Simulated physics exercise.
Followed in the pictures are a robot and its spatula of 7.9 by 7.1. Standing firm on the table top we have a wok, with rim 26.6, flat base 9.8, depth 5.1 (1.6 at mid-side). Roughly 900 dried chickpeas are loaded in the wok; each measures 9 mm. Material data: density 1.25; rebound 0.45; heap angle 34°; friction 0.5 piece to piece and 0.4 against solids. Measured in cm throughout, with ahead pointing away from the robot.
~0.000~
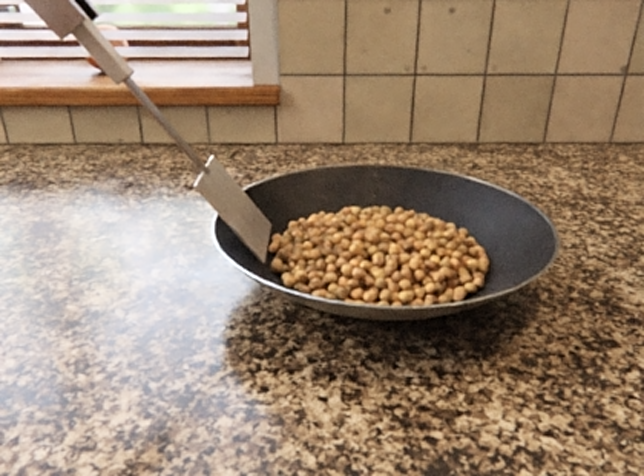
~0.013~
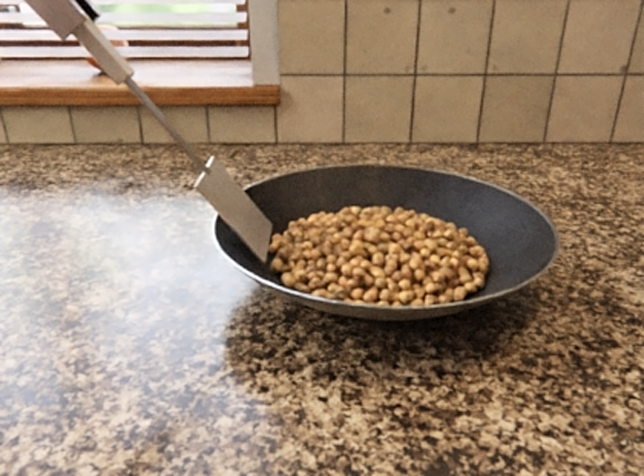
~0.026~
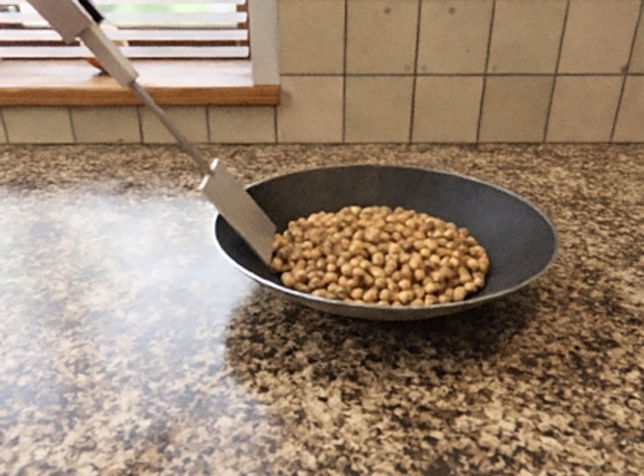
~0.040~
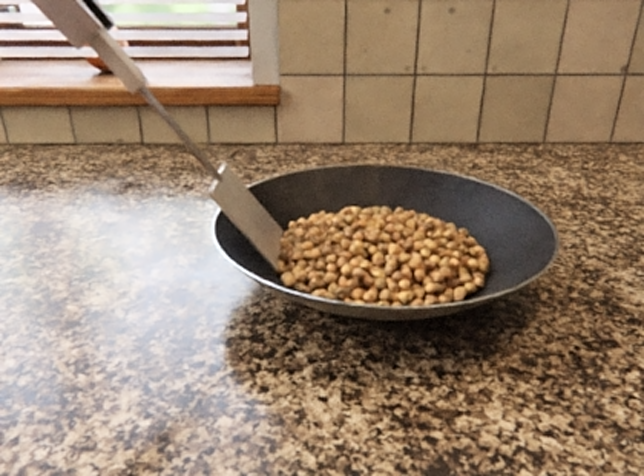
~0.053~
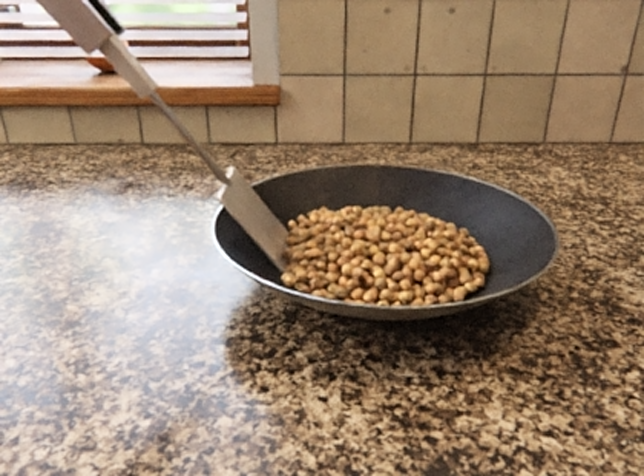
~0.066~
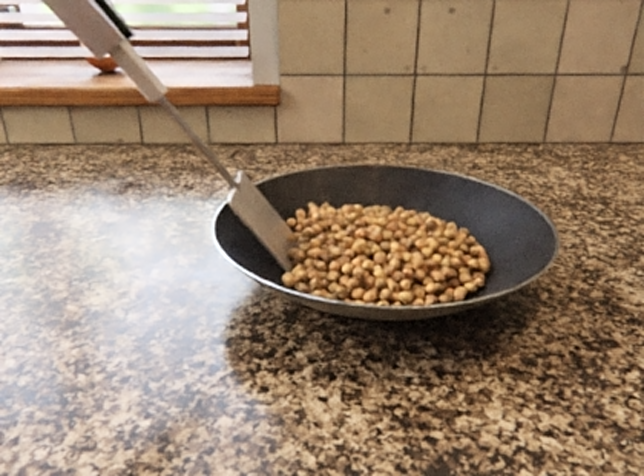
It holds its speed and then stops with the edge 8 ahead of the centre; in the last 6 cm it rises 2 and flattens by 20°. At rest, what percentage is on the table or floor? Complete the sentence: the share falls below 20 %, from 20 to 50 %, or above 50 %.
The share falls below 20 %.
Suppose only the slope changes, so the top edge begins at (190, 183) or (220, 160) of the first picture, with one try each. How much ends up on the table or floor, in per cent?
Some 5 and 5 per cent.
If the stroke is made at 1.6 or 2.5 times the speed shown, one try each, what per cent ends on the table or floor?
I'd expect close to 15 and then close to 30 percent.
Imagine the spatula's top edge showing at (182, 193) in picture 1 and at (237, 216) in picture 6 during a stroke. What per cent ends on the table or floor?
About 20 per cent.
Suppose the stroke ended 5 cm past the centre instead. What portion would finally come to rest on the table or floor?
Changed stop: Approx. 0 %.
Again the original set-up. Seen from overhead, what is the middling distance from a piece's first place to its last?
Level distance of roughly 4 cm.
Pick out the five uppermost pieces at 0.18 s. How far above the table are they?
4 cm or so.
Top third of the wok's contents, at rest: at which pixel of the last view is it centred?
The centre sits close to (491, 226).
By 0.18 s, sloping 54°, highest piece 5 above the table; 900 in the wok.
By 0.29 s, sloping 47°, highest piece 6 above the table; 899 in the wok, 1 on the blade or in flight.
By 0.55 s, sloping 34°, highest piece 7 above the table; 856 in the wok, 39 on the table or floor, 5 on the blade or in flight.
By 1.60 s, sloping 34°, highest piece 7 above the table; 854 in the wok, 46 on the table or floor.
Final count, 854 in the wok, 46 on the table or floor. That is 5 % on the table or floor.
